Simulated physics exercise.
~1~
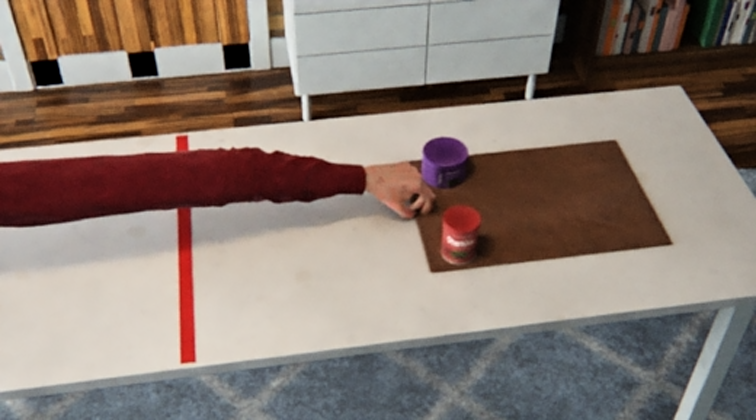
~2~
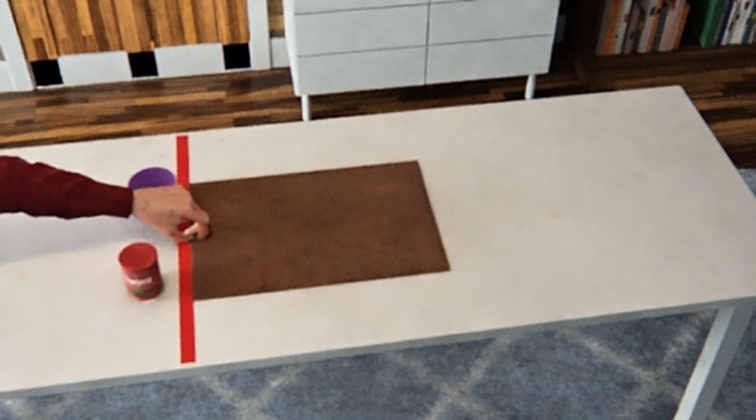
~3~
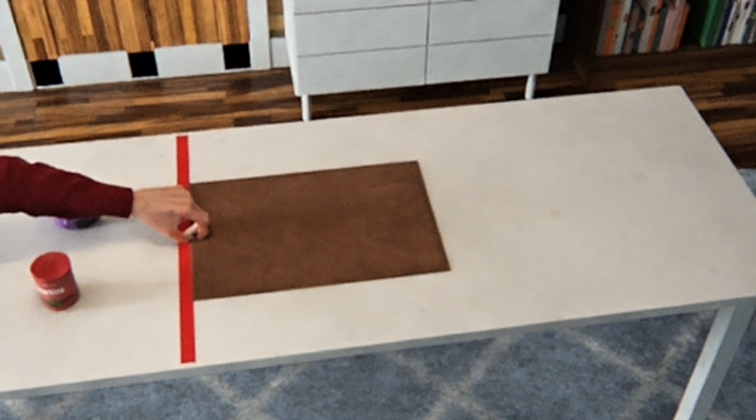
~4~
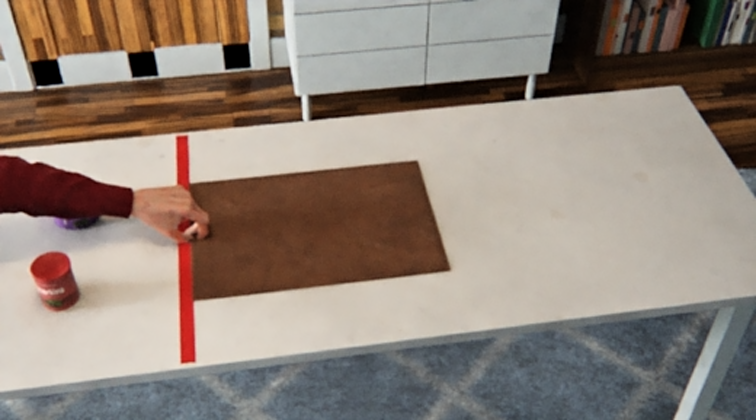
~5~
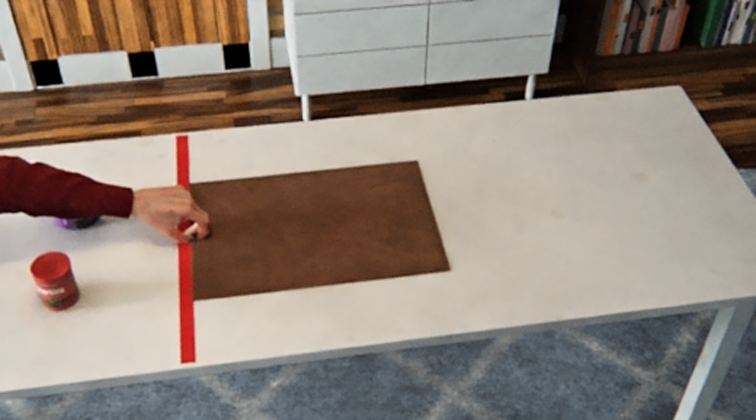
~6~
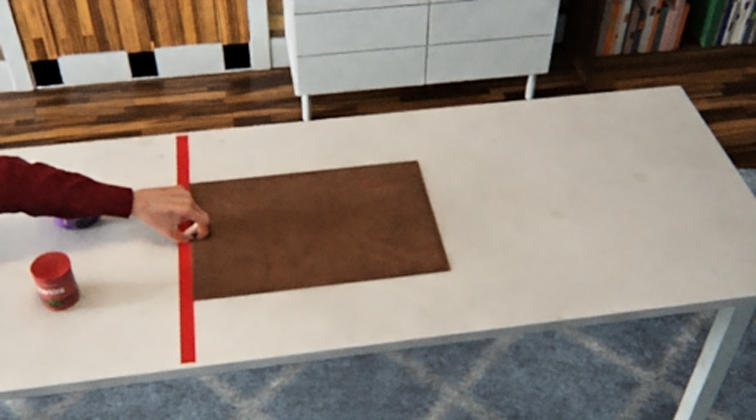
The video shows a hand pulling a brown place mat leftward across a white table with a red tin and a purple tub on it. The mat stops at a red tape strip, while both containers slide off its front edge and come to rest upright beyond it.
